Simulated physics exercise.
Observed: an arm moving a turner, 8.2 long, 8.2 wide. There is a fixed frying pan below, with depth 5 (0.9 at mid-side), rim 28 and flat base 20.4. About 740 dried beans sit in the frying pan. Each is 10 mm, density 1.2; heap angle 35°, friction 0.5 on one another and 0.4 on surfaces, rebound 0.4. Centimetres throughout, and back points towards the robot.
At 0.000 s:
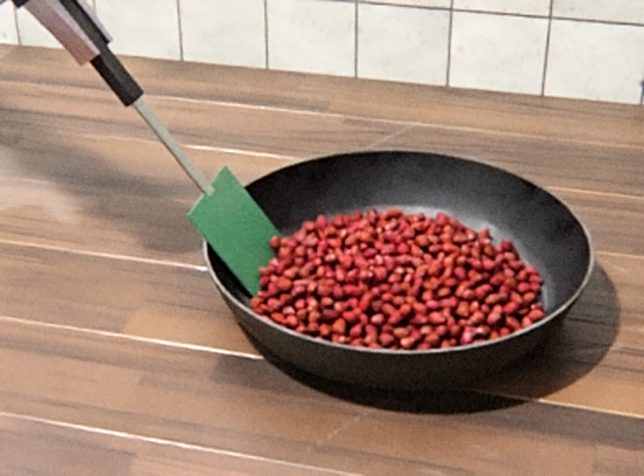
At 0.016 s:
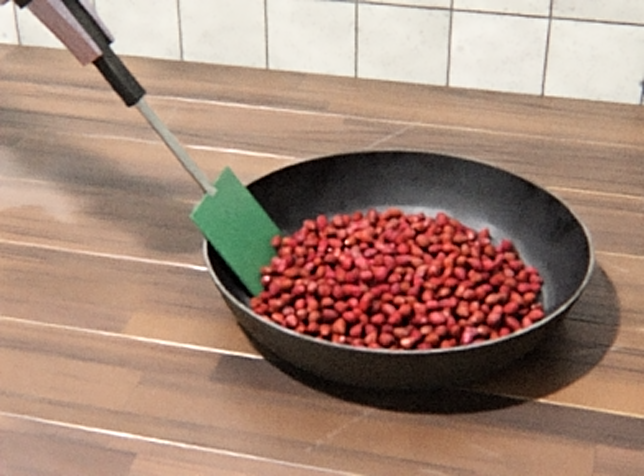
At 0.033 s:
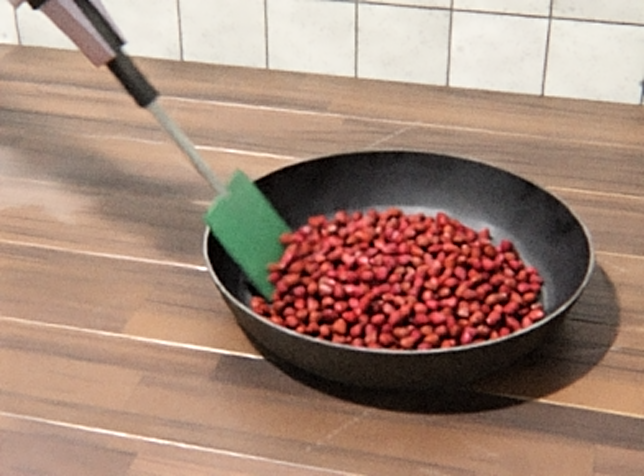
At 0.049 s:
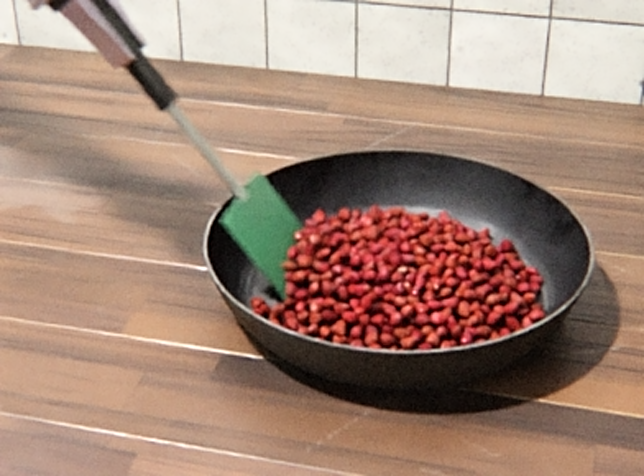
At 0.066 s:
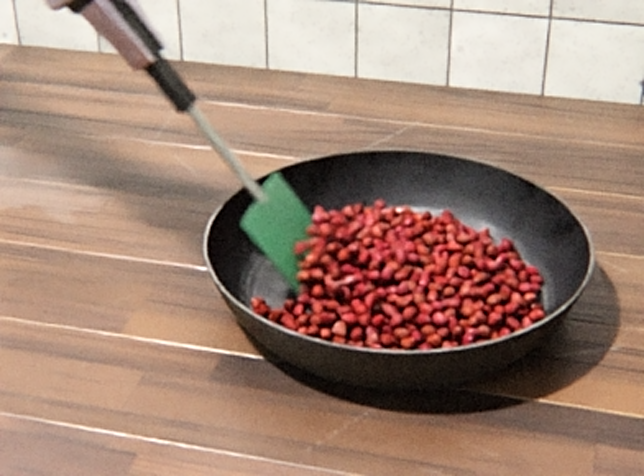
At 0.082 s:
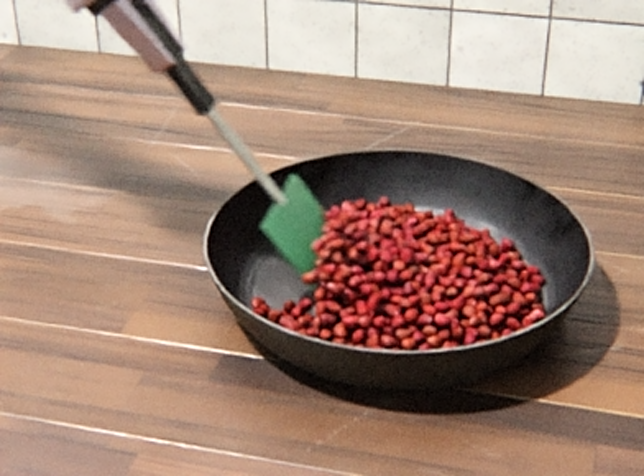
A robotic arm pushes red beans rightward across a black frying pan with a green turner.
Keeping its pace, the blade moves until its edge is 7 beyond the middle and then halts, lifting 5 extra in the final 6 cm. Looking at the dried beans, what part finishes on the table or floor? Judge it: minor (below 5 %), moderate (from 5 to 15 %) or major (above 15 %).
My judgement: Moderate.
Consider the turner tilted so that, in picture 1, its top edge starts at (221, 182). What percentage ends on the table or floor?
Spill: Approx. 5 per cent.
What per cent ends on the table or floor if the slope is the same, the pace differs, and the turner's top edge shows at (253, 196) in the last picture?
My guess is around 0 percent.
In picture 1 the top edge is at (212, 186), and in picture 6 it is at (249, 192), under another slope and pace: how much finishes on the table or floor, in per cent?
Some 0 per cent.
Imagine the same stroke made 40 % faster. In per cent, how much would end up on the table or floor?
The share on the table or floor would be about 15 percent.
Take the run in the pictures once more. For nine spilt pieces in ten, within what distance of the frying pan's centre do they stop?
Distance from centre: Approx. 45 cm.
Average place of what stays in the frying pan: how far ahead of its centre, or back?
Roughly 4.5 cm ahead.
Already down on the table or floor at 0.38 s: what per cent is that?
10 per cent.
After 0.12 s, sloping 53°, highest piece 6 above the table; 739 in the frying pan.
After 0.16 s, sloping 53°, highest piece 7 above the table; 739 in the frying pan.
After 0.38 s, sloping 53°, highest piece 5 above the table; 670 in the frying pan, 67 on the table or floor, 2 on the blade or in flight.
After 1.43 s, sloping 53°, highest piece 5 above the table; 670 in the frying pan, 69 on the table or floor.
At rest, 670 in the frying pan, 69 on the table or floor. That is 9 % on the table or floor.
